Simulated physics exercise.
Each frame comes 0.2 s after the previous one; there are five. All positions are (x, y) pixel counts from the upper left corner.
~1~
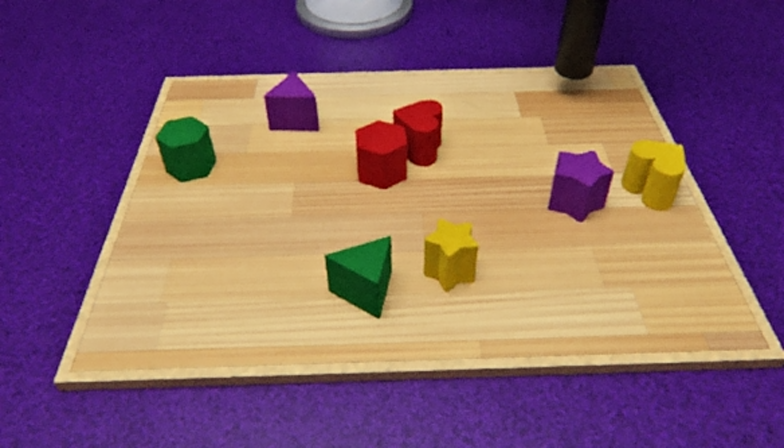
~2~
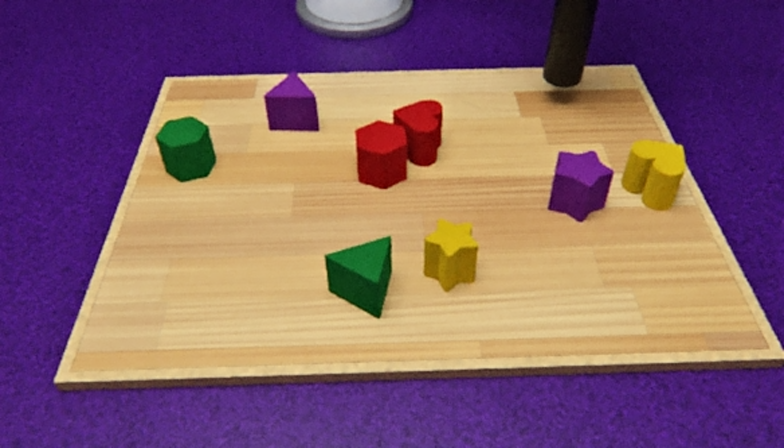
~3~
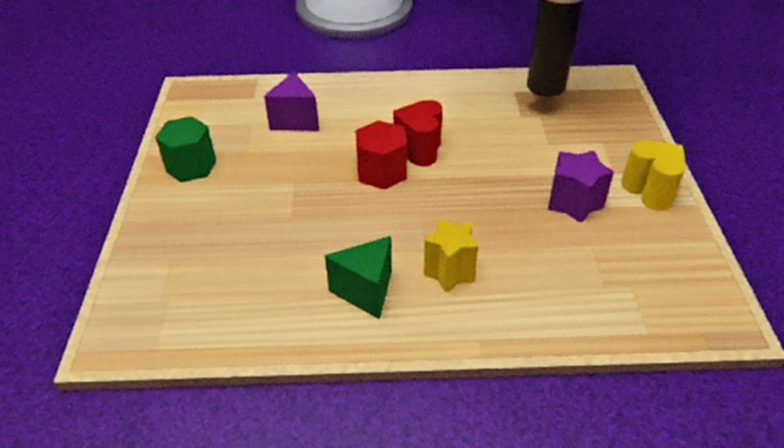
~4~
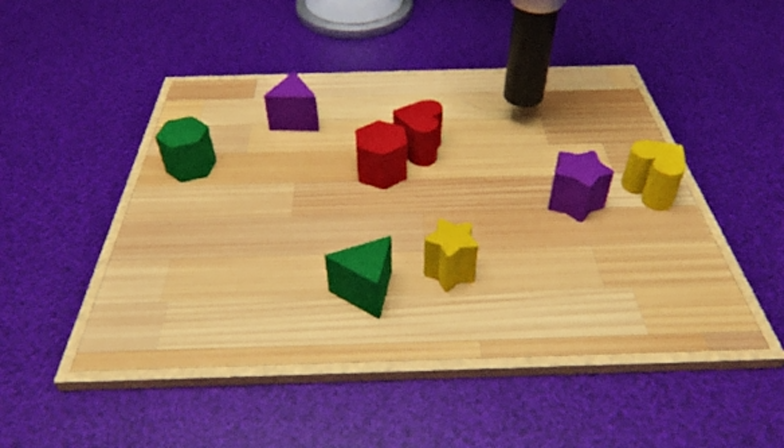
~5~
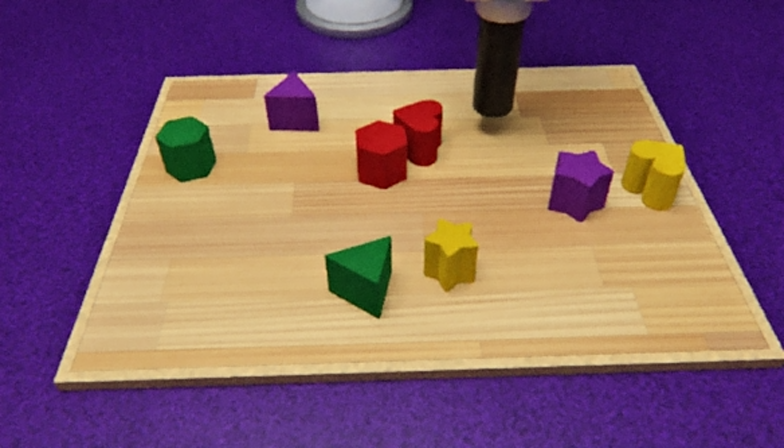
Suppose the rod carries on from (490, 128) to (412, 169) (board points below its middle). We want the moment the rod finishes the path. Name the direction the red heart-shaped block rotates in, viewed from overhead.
It goes clockwise.
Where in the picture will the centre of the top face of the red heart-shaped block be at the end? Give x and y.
Its top centre lands on (383, 117).
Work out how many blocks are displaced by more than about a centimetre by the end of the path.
Of all the blocks, two travel more than a centimetre.
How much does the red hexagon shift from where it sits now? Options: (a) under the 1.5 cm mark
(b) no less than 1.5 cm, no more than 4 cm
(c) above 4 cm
The one that fits is b, no less than 1.5 cm, no more than 4 cm.
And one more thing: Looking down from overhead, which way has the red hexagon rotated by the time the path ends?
It turns round anticlockwise.
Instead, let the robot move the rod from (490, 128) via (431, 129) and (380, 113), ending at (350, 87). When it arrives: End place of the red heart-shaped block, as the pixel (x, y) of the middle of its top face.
Close to (394, 113).
On the path given first. One third of the way, rod (467, 120); nothing pushed yet.
Two thirds of the way, rod (440, 133); red hexagon (370, 139); red heart-shaped block (402, 116).
At the end, rod (413, 147); red hexagon (349, 143), turned 45° anticlockwise; red heart-shaped block (383, 117), turned 30° clockwise.
